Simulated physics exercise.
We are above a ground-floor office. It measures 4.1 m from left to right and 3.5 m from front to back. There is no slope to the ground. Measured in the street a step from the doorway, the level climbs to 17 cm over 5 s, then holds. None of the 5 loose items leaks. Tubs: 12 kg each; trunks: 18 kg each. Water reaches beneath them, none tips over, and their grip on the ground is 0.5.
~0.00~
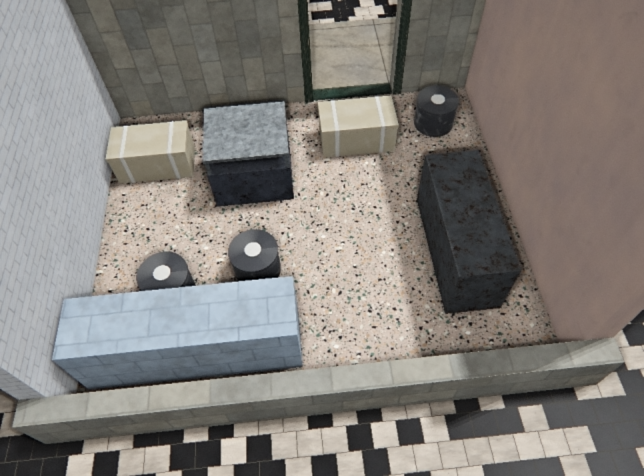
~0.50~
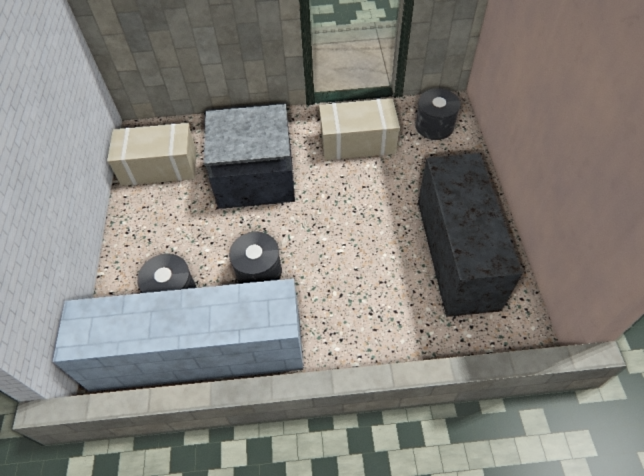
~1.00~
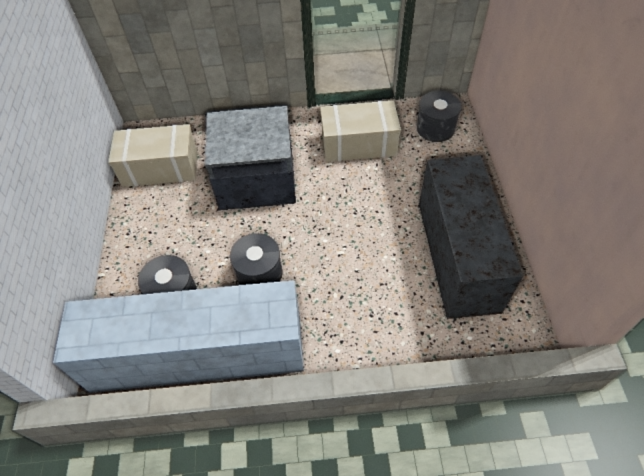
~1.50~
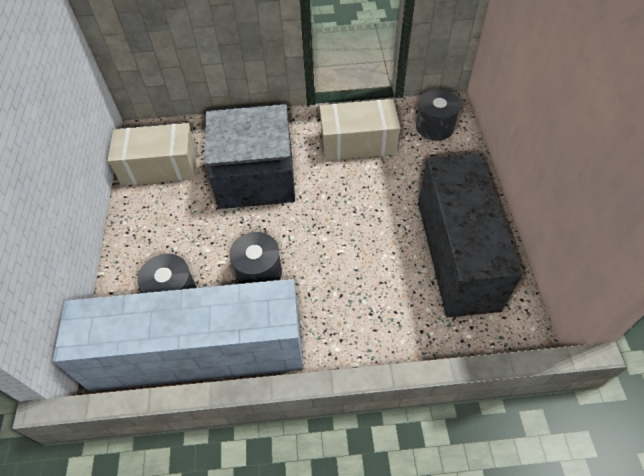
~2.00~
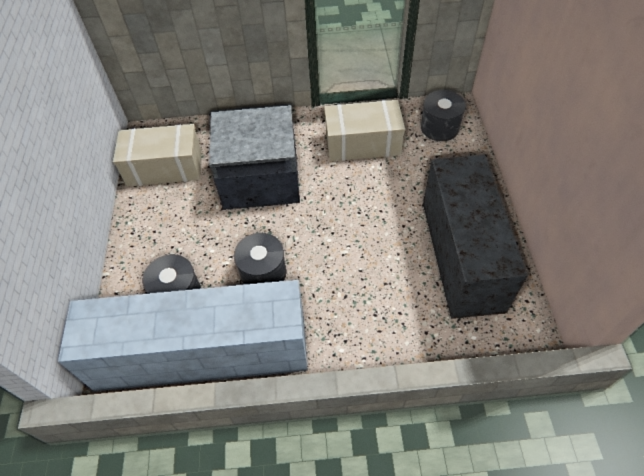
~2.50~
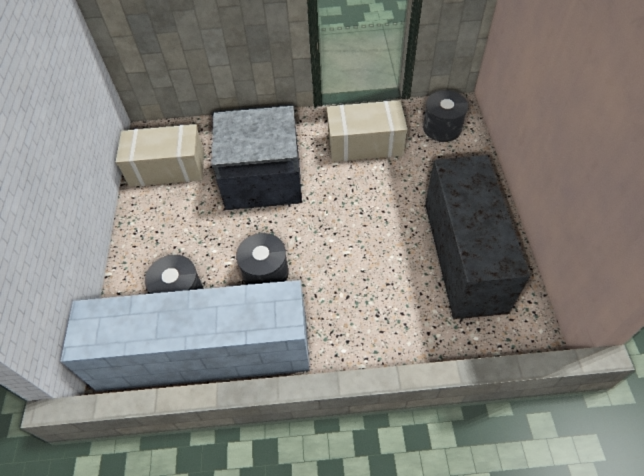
In a small walled ground-floor room with a speckled floor, dark and pale blocks and round dark tubs stay still, while the black-and-white paving outside the low front wall and doorway turns murky green under spreading water.
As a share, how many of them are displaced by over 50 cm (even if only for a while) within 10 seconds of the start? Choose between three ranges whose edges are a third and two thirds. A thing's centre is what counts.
The range is the lowest, under a third.
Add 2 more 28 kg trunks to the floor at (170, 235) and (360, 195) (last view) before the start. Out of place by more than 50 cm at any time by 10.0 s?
So the first ends up within that distance while the second ends up beyond that distance.
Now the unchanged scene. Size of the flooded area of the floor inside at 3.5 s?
0.5 m2.
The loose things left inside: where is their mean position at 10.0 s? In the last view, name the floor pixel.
Close to pixel (294, 235).
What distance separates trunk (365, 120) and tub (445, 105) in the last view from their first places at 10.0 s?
In turn: 250 cm, 0 cm.
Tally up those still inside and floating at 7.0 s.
It comes to 0.
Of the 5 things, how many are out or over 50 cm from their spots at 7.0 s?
Tally: 1.
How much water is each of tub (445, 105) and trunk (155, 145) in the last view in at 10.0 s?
First roughly 6 cm, second roughly 3 cm.
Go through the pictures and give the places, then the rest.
The first frame shows a tub at (438, 100), on the bottom; a tub at (253, 250) rests on the ground; 0.0 m2 under water; 0 of 5 have shifted.
The second frame shows a tub at (439, 103) rests on the ground; a tub at (254, 252) rests on the ground; 0.0 m2 under water; 0 of 5 have shifted.
The third frame shows a tub at (440, 105), on the bottom; a tub at (255, 254), on the bottom; 0.0 m2 under water; 0 of 5 have shifted.
The fourth frame shows a tub at (440, 103) rests on the ground; a tub at (254, 252), on the bottom; 0.0 m2 under water; 0 of 5 have shifted.
The fifth frame shows a tub at (445, 104), on the bottom; a tub at (259, 253), on the bottom; 0.0 m2 under water; 0 of 5 have shifted.
The sixth frame shows a tub at (447, 104), on the bottom; a tub at (261, 253), on the bottom; 0.1 m2 under water; 0 of 5 have shifted.
After 3.5 s 0 of 5 are over 50 cm from their spots; 0 afloat.
After 4.5 s 0 of 5 are over 50 cm from their spots; 0 afloat.
After 7.0 s 1 of 5 are over 50 cm from their spots; 0 afloat.
After 10.0 s 1 of 5 are over 50 cm from their spots, and 1 have been at some point; 1 afloat.
